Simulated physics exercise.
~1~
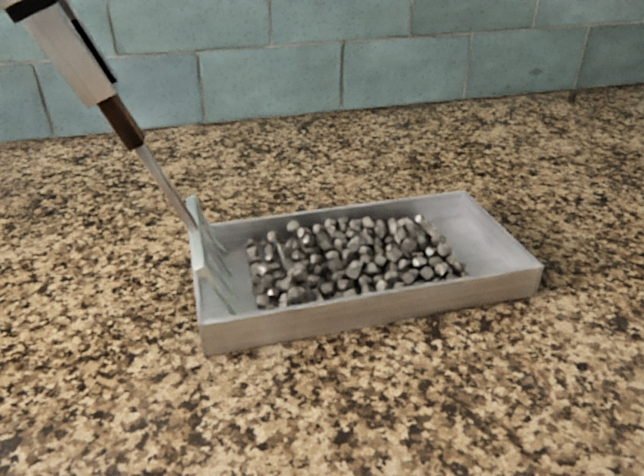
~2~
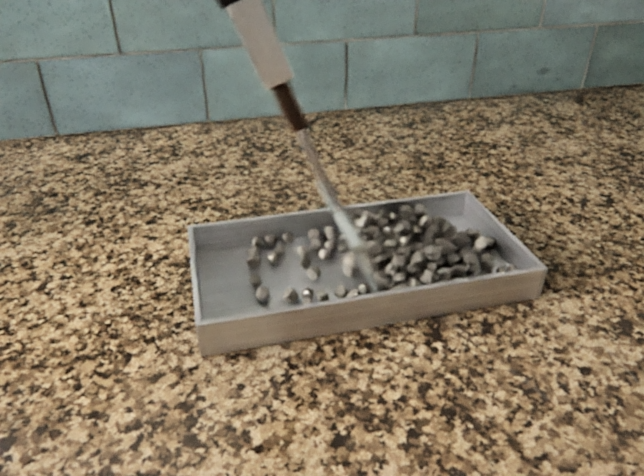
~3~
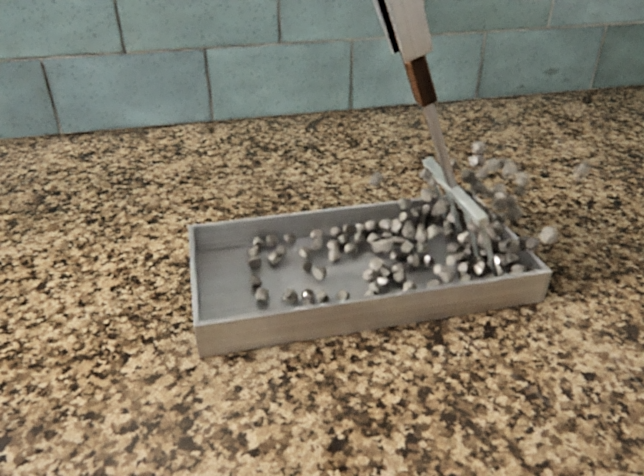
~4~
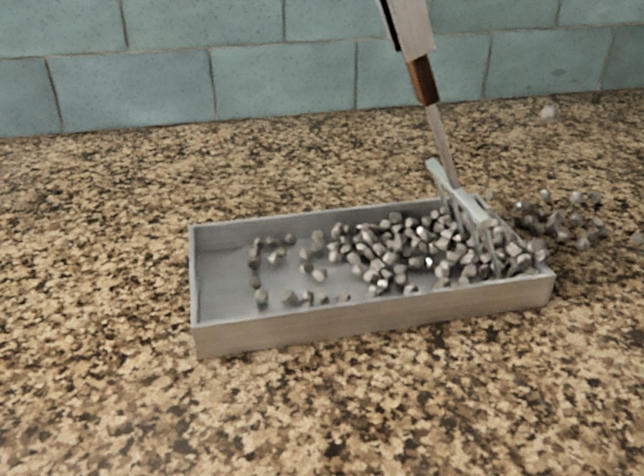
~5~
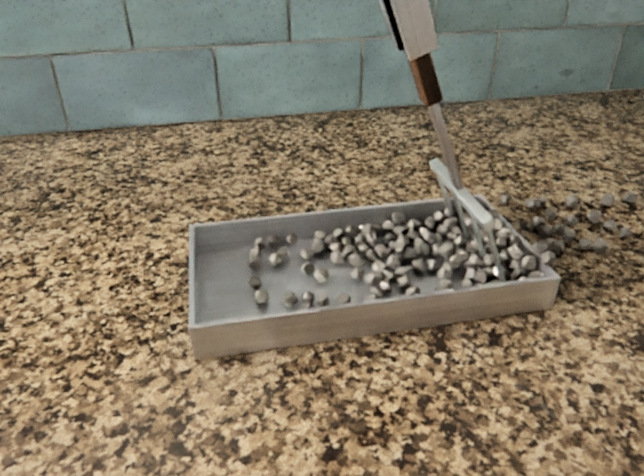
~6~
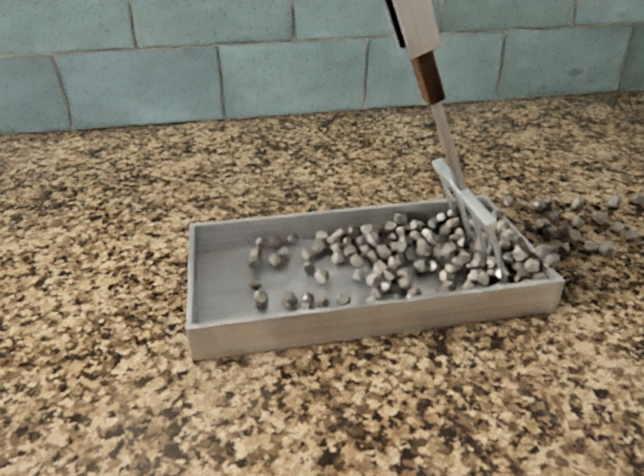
A shallow grey rectangular trough full of small grey pebbles sits on a speckled brown stone countertop, seen from slightly above, with pale blue-green tiles behind. A robot arm reaches in from the upper left, holding a grey fork at the trough's left end. The fork sweeps quickly to the right, pushing most of the pebbles along and leaving a few scattered behind. Near the right end it flings some pebbles up and over the edge. They land on the counter to the right, while the fork stops beside the heap still inside.
